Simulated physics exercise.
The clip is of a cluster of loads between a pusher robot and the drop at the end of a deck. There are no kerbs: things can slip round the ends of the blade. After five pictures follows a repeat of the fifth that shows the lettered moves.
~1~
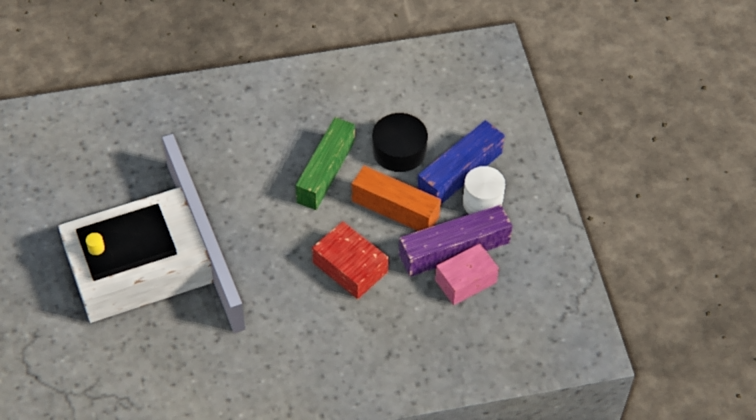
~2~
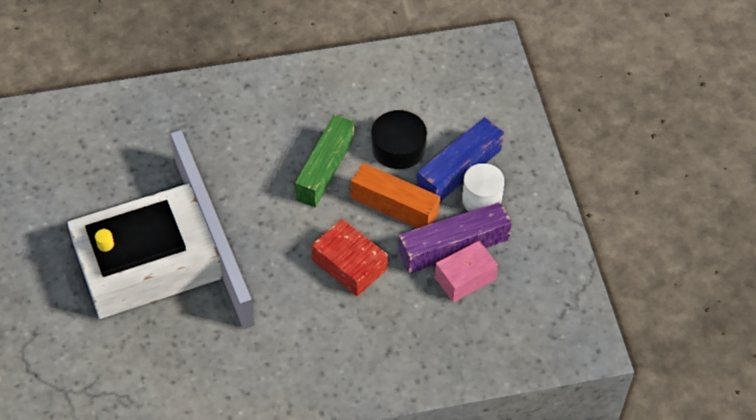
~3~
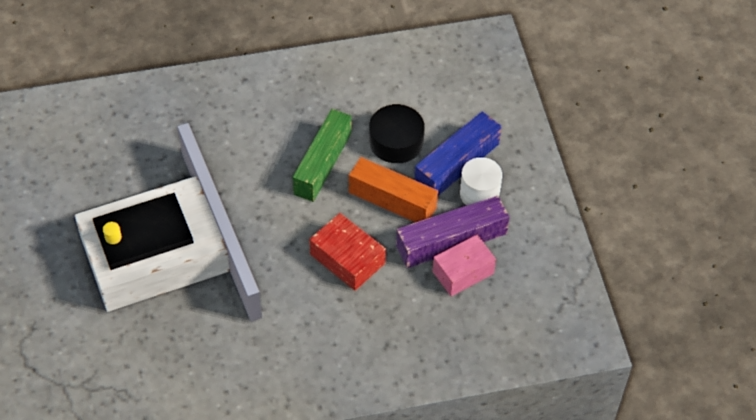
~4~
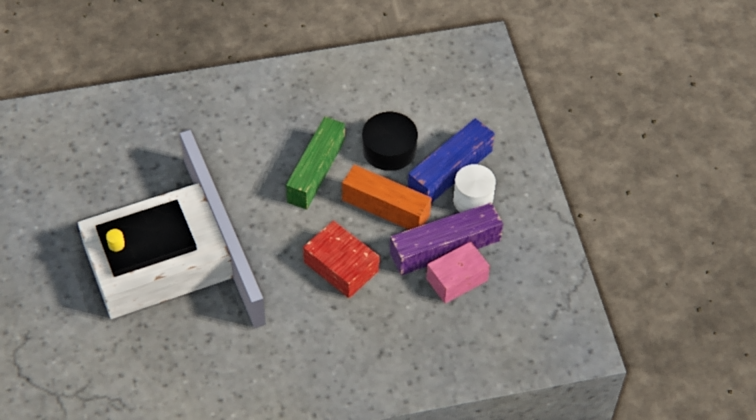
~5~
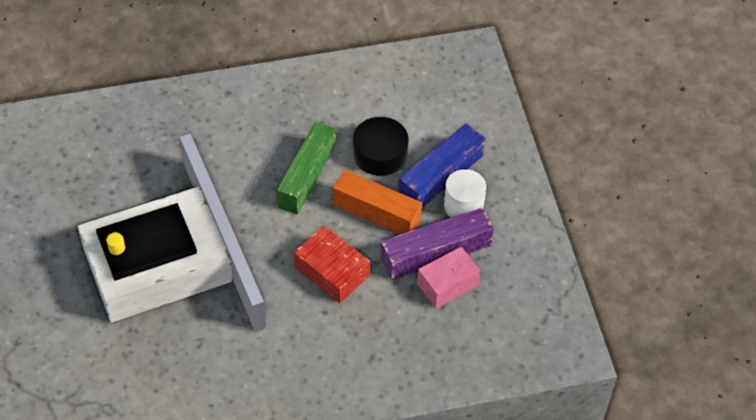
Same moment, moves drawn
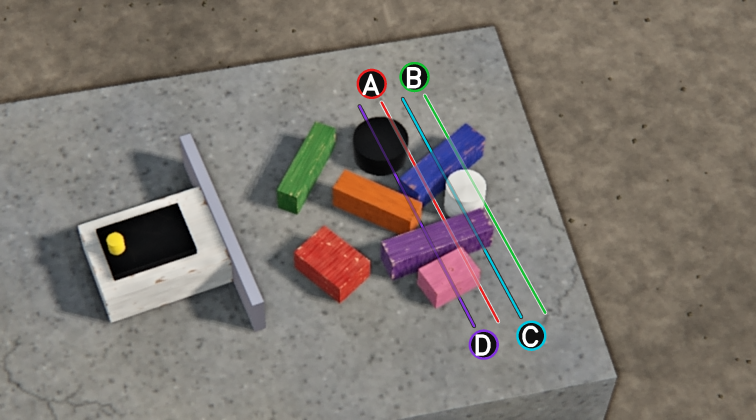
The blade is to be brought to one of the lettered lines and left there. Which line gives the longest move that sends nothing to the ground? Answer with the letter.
It should halt at A.
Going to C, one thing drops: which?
The purple bar.
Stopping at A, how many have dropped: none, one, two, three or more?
In all, none.
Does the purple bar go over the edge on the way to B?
By then, yes.
On the marked copy, A at (437, 207); B at (482, 199); C at (459, 203); D at (414, 211).
Taking A. A third of the way, robot (233, 225); green bar (316, 163); red crate (348, 262).
Two thirds of the way, robot (313, 211); purple bar (500, 231); blue bar (467, 157).
When it is over, robot (370, 201); purple bar (555, 221); blue bar (509, 137); nothing has fallen.
As for the rest, B drops the white canister, purple bar and blue bar; C drops the purple bar; D is safe but short.
